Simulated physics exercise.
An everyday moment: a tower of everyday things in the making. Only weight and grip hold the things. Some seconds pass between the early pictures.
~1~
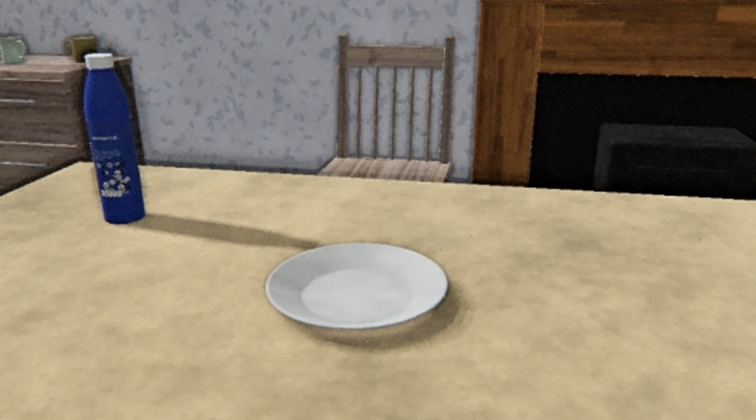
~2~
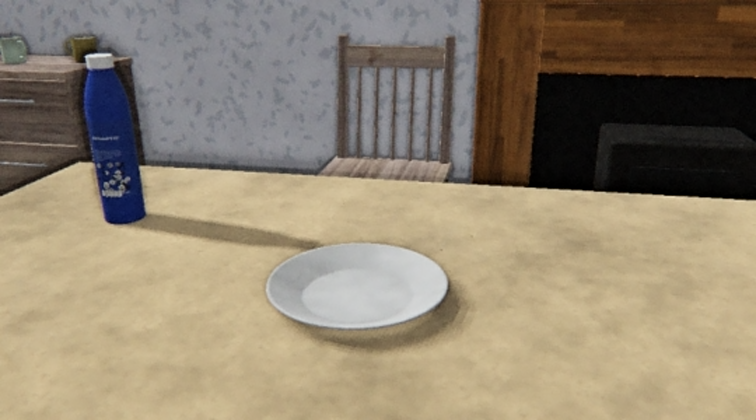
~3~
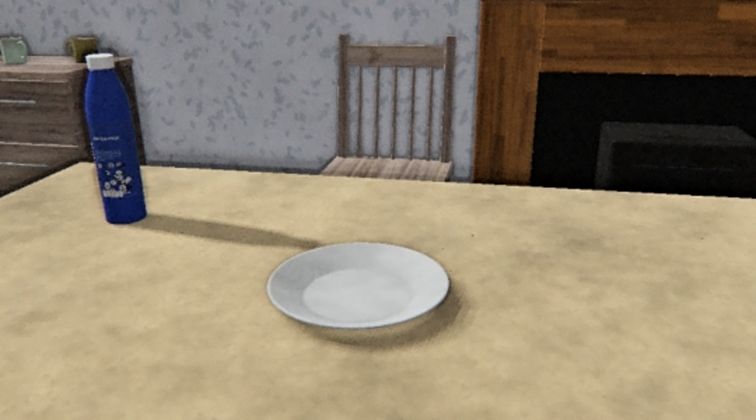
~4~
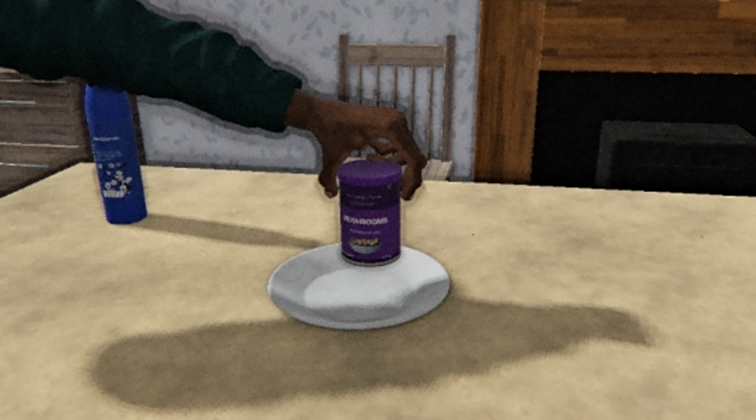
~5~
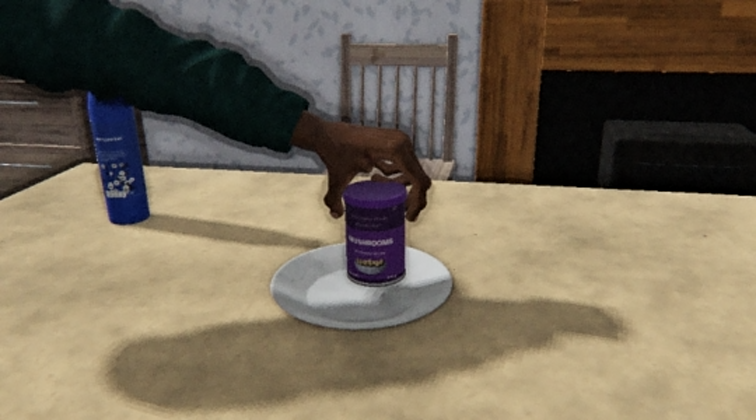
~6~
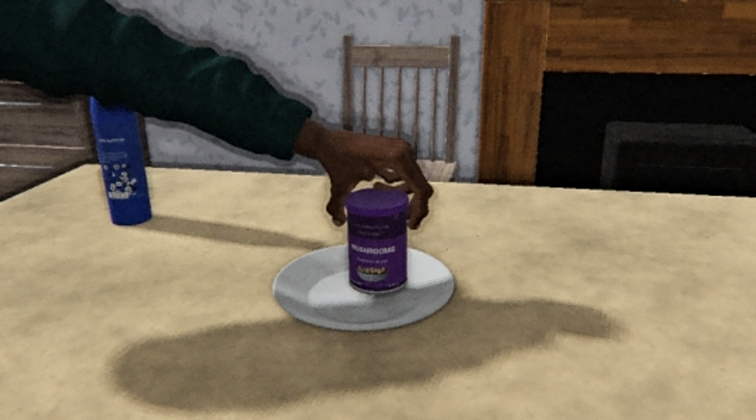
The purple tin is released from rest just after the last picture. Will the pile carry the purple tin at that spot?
It holds.
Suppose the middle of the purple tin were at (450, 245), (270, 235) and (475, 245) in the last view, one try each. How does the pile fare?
In the first case it keeps its balance; in the second case it gives way; in the third case it gives way.
Then, 0.20 s on from there, no change.
Then, 0.50 s on from there, purple tin resting near (378, 241).
In the end, all 3 unmoved. At the end, from the last picture's camera, purple tin near (378, 241). The pile keeps its balance.
